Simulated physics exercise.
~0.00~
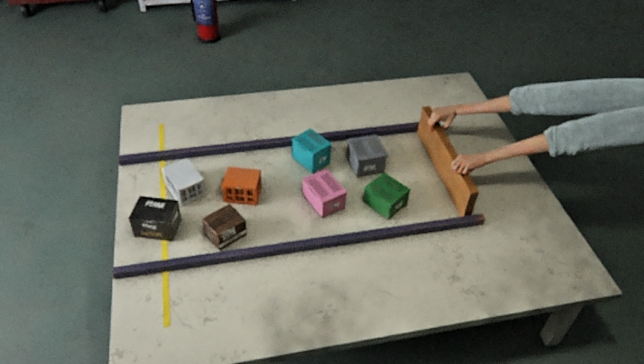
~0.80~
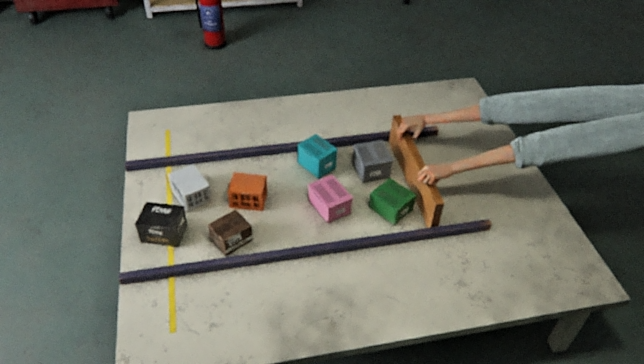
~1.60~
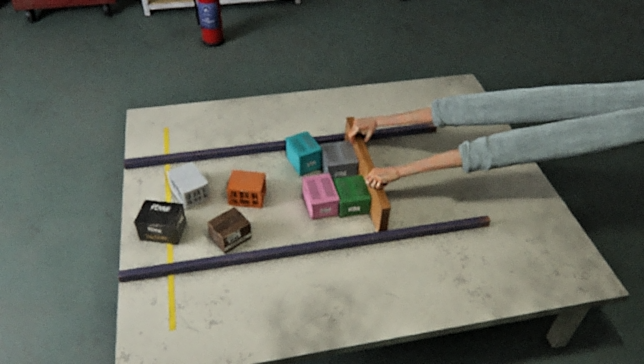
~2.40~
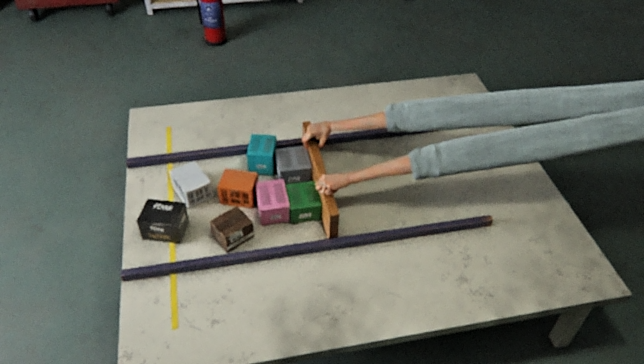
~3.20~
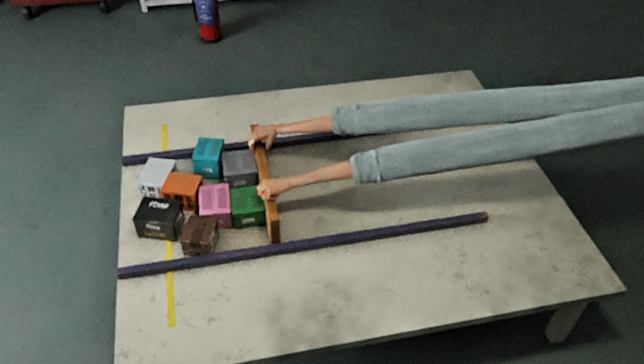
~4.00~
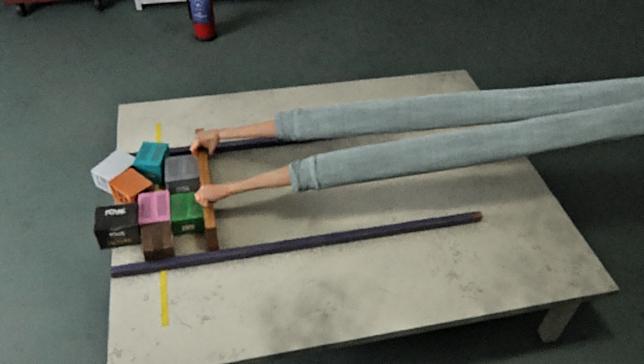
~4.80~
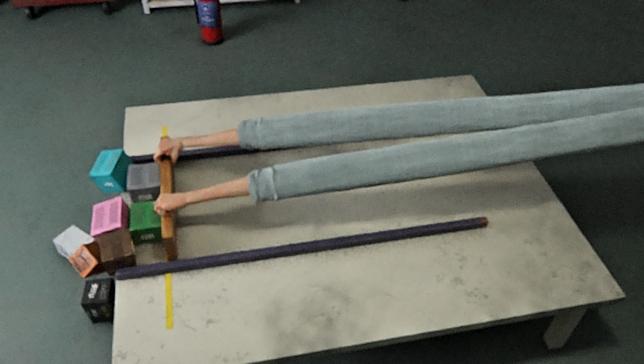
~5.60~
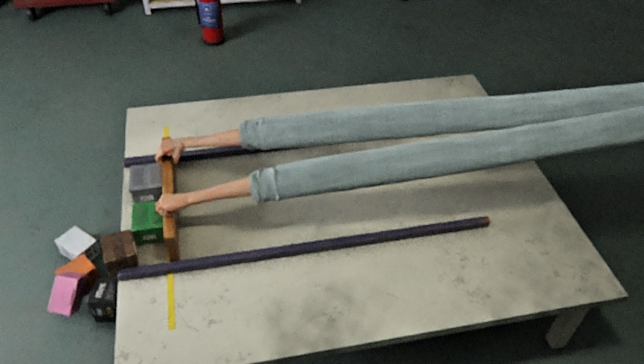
On a pale platform, two hands slid a plank leftward between dark rails, bunching up scattered coloured boxes and shoving them towards the left edge until it stopped at the yellow tape, with several tumbled off and the grey and green ones still on.
